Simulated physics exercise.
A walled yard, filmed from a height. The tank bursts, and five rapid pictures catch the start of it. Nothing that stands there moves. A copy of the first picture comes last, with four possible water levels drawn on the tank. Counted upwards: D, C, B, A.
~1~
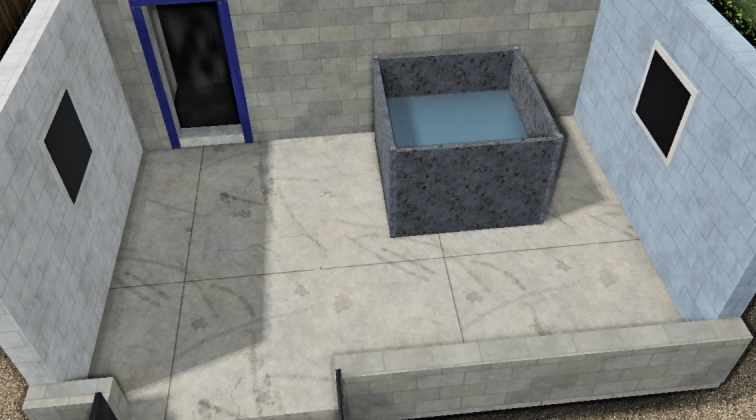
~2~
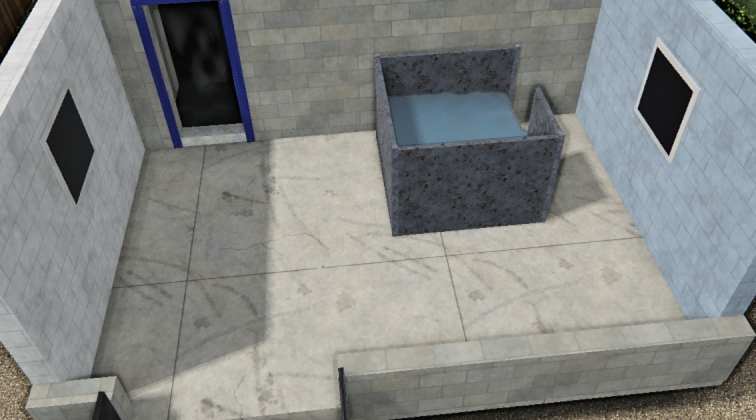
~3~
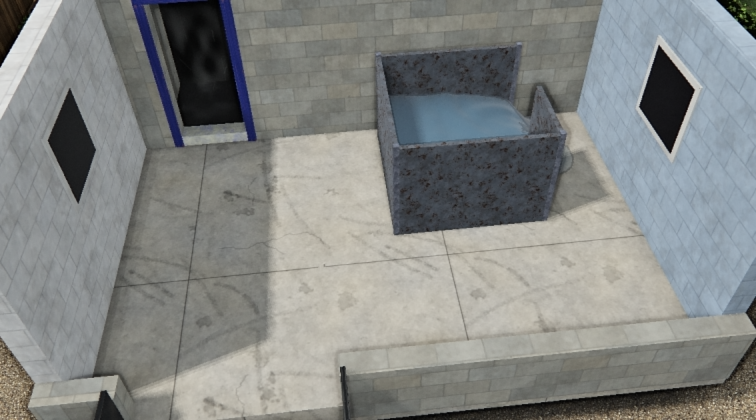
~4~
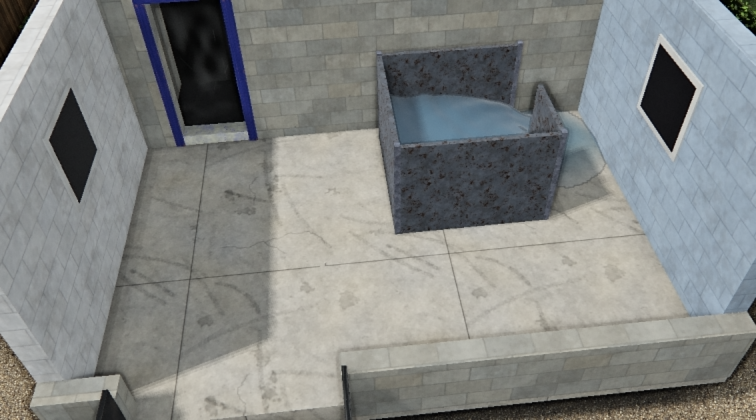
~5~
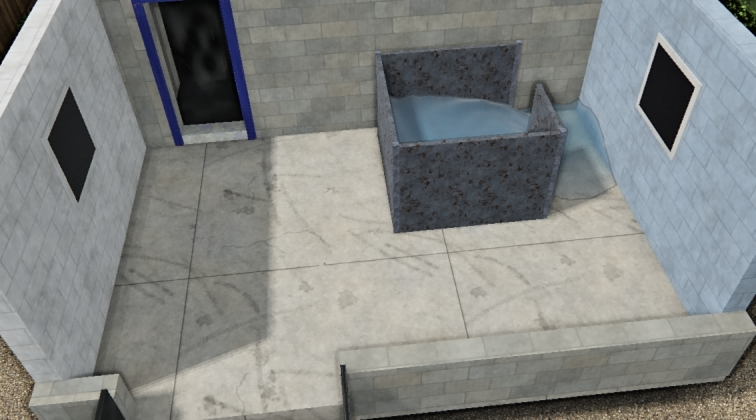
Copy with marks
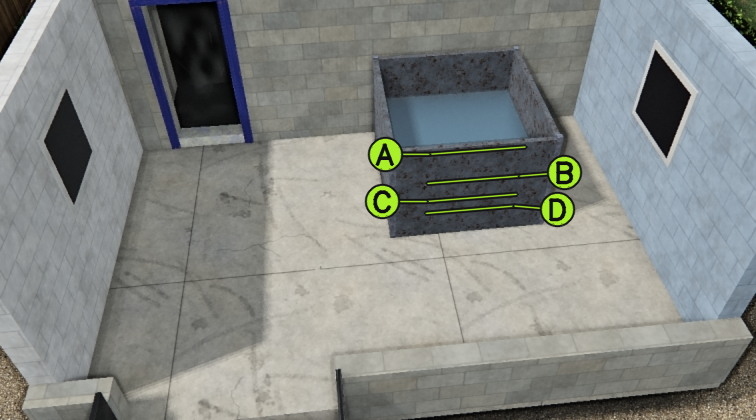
Walled yard with a dark stone tank opening on its right side, water pouring out and spreading beside the pale blue wall.
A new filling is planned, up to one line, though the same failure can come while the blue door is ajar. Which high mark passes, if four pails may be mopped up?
Go for B.
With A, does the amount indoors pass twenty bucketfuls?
No.
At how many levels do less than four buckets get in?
Three of the four.
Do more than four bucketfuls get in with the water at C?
No, that is safe.
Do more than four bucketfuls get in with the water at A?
Yes.
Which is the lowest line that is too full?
That is line A.
On the marked copy, A at (477, 150); B at (473, 179); C at (471, 197); D at (470, 209); from the bottom up D, C, B, A.
For line A, about 12 bucketfuls get in.
For line B, a bucket or two gets in.
For line C, nothing gets over.
For line D, nothing gets over.
